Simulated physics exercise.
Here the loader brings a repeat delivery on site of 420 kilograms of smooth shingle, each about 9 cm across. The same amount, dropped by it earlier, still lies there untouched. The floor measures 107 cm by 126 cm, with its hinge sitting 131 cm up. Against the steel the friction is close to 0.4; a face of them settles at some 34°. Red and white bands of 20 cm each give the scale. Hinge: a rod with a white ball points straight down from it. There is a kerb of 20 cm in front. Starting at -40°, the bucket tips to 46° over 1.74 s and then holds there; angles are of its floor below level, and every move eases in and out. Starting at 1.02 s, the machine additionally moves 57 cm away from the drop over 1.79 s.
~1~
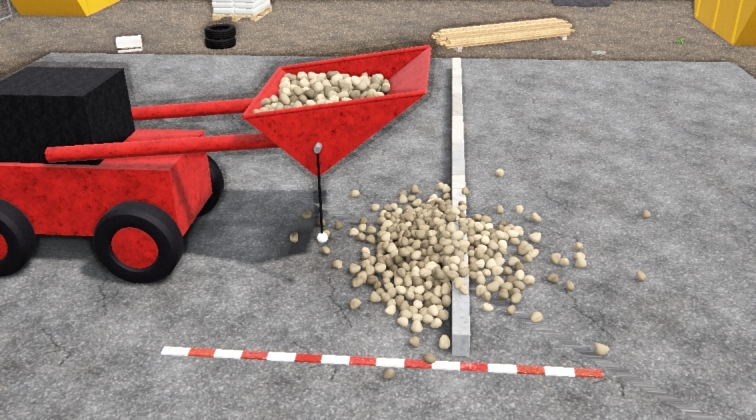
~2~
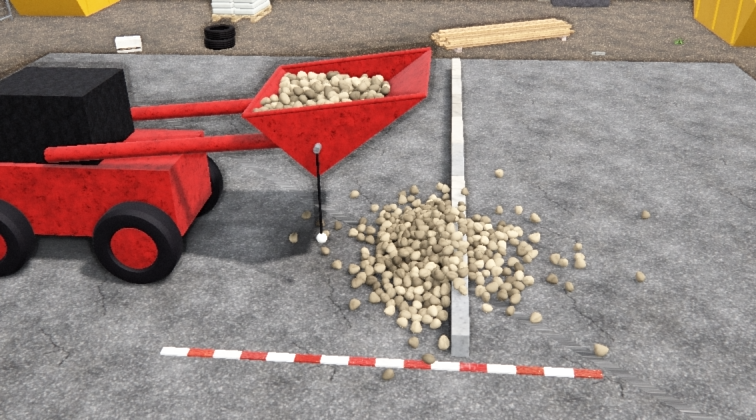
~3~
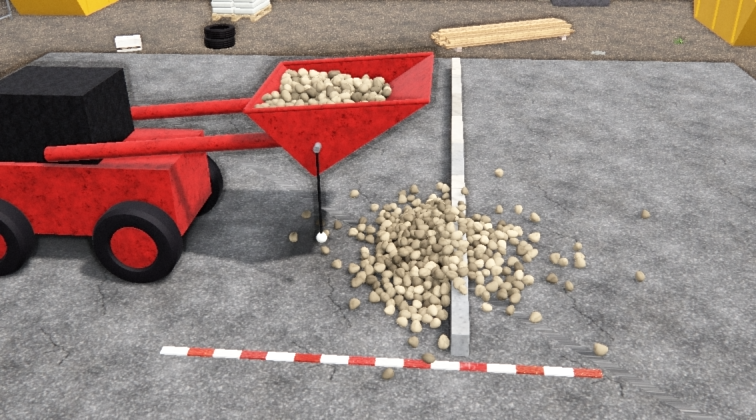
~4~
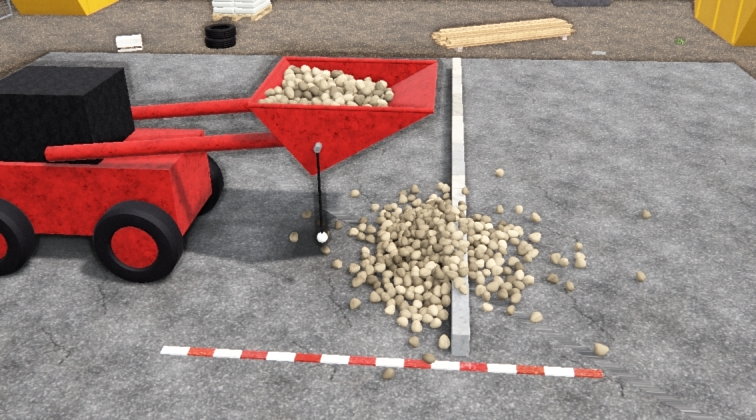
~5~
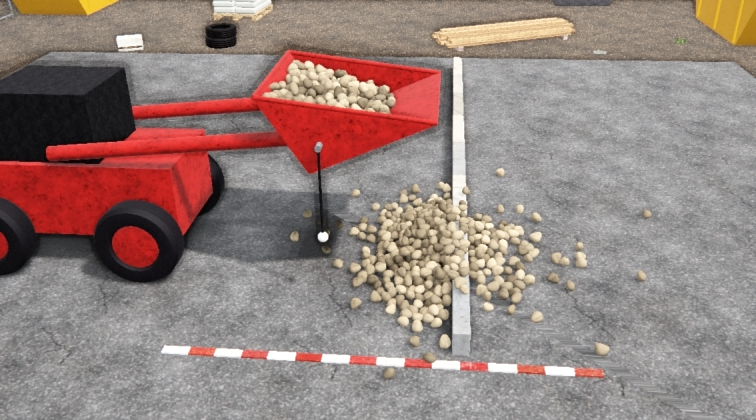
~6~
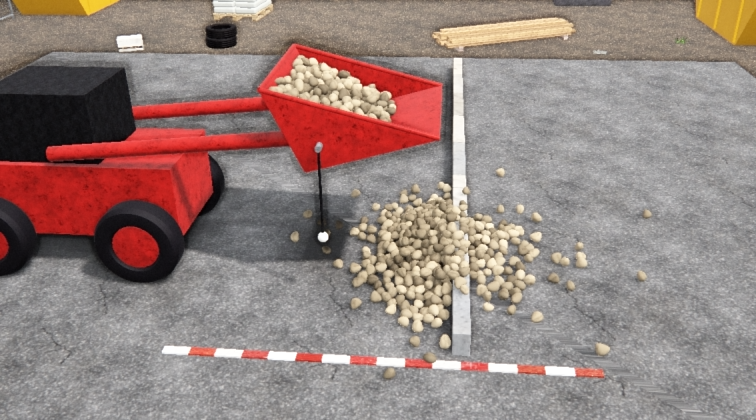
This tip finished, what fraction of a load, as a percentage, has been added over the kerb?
About 3 per cent of a load.
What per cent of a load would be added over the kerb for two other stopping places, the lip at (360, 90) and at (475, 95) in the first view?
The first would add some 0 per cent and the second some 40 per cent.
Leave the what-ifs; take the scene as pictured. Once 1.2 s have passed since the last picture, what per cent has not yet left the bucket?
It holds some 10 percent.
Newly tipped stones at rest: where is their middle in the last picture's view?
Roughly at (401, 241) in the last picture.
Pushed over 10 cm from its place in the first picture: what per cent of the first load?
I'd put it at about 20 per cent.
Then, 0.7 s after the last picture the floor is at 32°; in per cent of one load, 99 in the bucket, 82 on this side of the kerb, 19 over the kerb; the foremost stones are at (597, 266).
Then, 1.2 s after the last picture the floor is at 46°; in per cent of one load, 11 in the bucket, 169 on this side of the kerb, 20 over the kerb; the foremost stones are at (597, 266).
Then, 2.7 s after the last picture the floor is at 46°; in per cent of one load, 0 in the bucket, 178 on this side of the kerb, 22 over the kerb; the foremost stones are at (596, 261).
Then, 5.5 s after the last picture the floor is at 46°; in per cent of one load, 0 in the bucket, 178 on this side of the kerb, 22 over the kerb; the foremost stones are at (596, 261). Net gain over the kerb, 3.
